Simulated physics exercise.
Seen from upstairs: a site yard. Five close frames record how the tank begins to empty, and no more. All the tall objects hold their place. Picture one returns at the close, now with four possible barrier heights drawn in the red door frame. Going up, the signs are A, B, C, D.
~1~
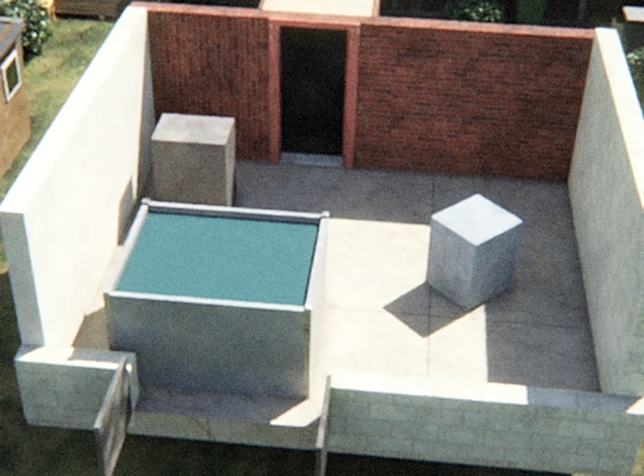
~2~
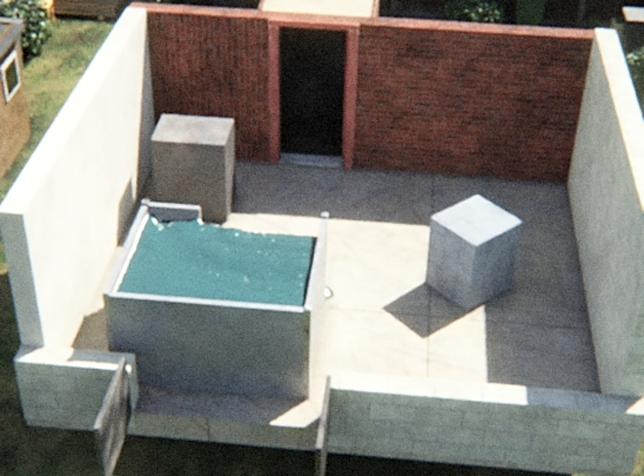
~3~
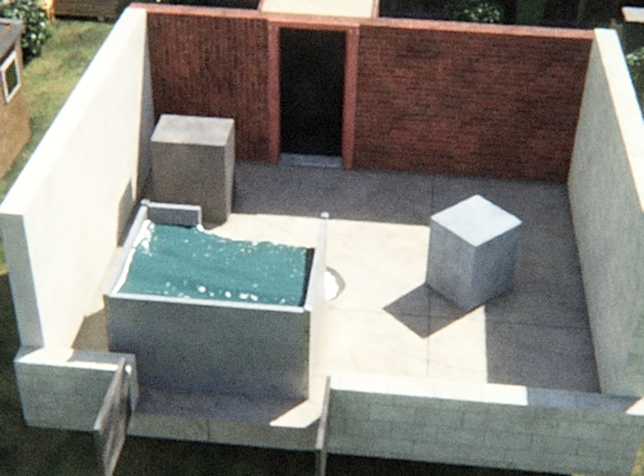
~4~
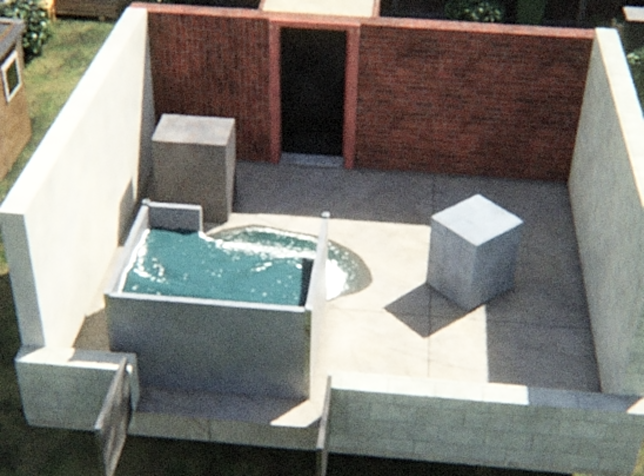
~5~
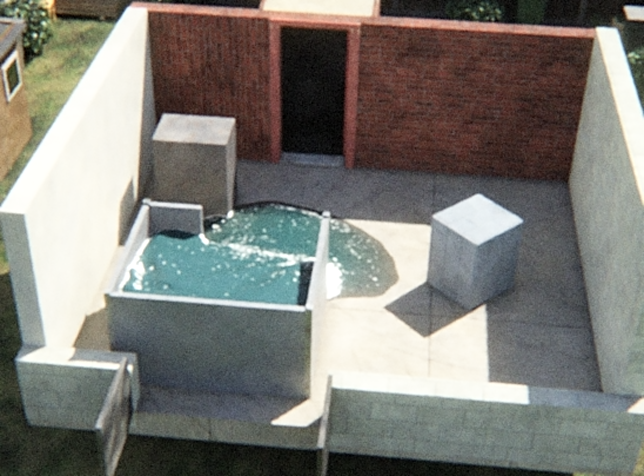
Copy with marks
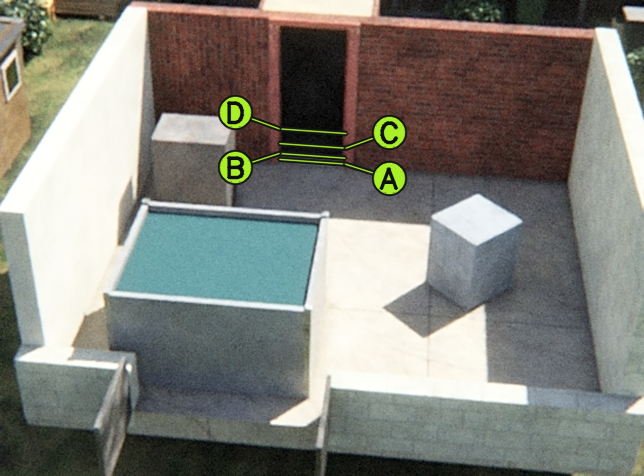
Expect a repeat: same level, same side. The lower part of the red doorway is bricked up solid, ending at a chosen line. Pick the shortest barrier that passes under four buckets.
D is the one.
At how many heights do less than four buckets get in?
One of them.
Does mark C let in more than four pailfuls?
Yes.
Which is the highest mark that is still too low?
That is mark C.
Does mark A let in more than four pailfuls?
Yes, that goes wrong.
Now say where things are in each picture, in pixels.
Water in the tank at rest, its middle at (222, 259); foot of the red doorway at (312, 165); open gate at (230, 357).
Water covers 2 % of the ground, its front hidden from here.
Water covers 5 % of the ground, its front hidden from here.
Water covers 10 % of the ground and shows as far out as (356, 259).
Water covers 18 % of the ground and shows as far out as (260, 204).
On the marked copy, A at (312, 161); B at (312, 155); C at (312, 145); D at (312, 131); from the bottom up A, B, C, D.
Choosing A, dozens of bucketfuls pour in.
Choosing B, dozens of bucketfuls pour in.
Choosing C, some 15 bucketfuls get in.
Choosing D, a splash gets over, under a bucket.
